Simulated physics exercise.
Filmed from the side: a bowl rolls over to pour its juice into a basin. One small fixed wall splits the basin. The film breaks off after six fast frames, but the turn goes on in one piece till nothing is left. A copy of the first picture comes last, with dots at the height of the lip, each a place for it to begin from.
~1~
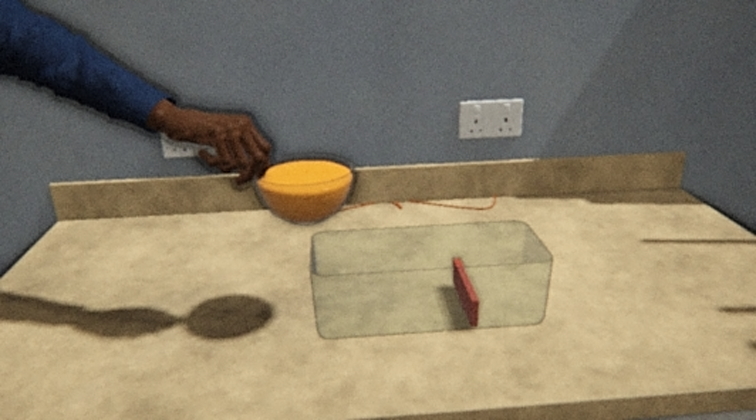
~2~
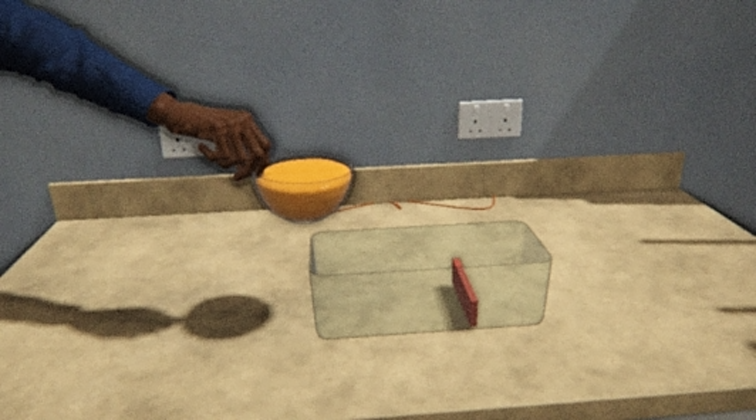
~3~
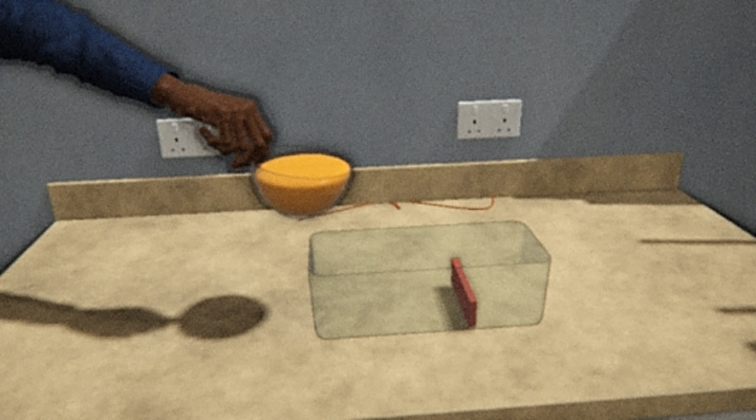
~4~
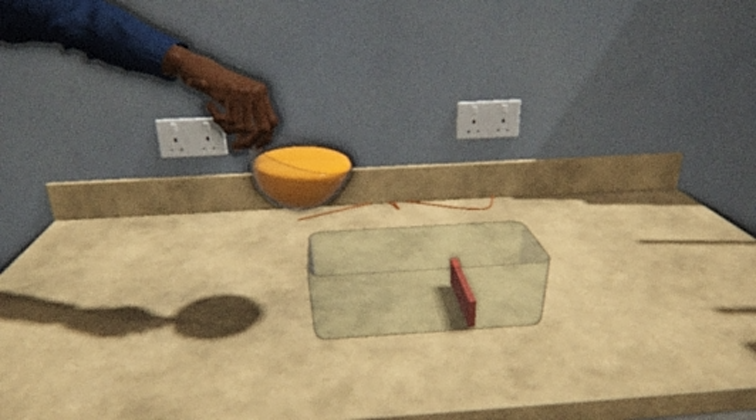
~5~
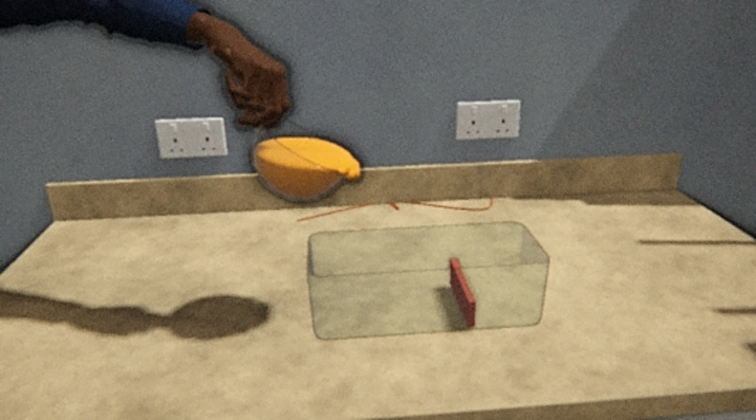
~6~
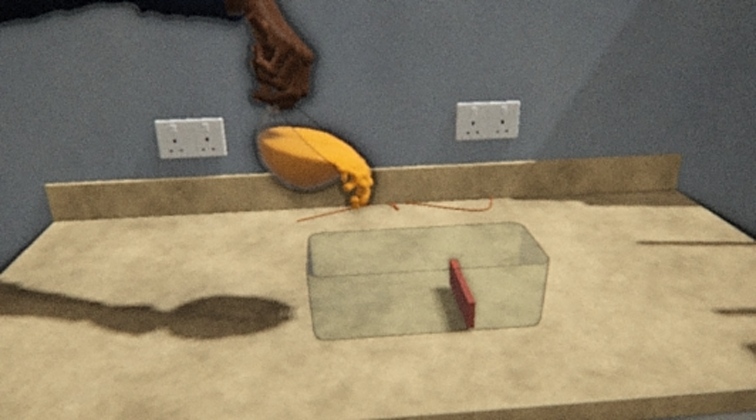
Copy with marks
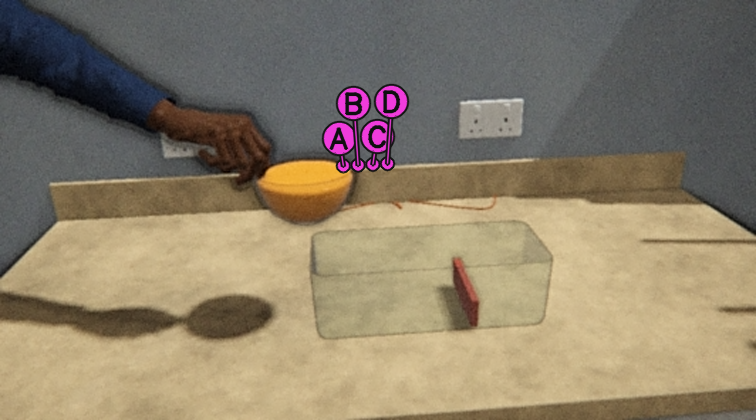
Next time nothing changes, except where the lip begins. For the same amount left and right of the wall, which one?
Use spot D.
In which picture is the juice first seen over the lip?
In picture 4.
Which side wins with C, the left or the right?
The left one.
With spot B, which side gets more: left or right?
The left side.
On the marked copy, A at (343, 165); B at (358, 165); C at (372, 164); D at (387, 163).
Choosing A, about 82 % ends left of the wall and 11 % right of it; 7 % is lost outside.
Choosing B, about 88 % ends left of the wall and 7 % right of it; 5 % is lost outside.
Choosing C, about 75 % ends left of the wall and 20 % right of it; 5 % is lost outside.
Choosing D, about 48 % ends left of the wall and 47 % right of it; 5 % is lost outside.
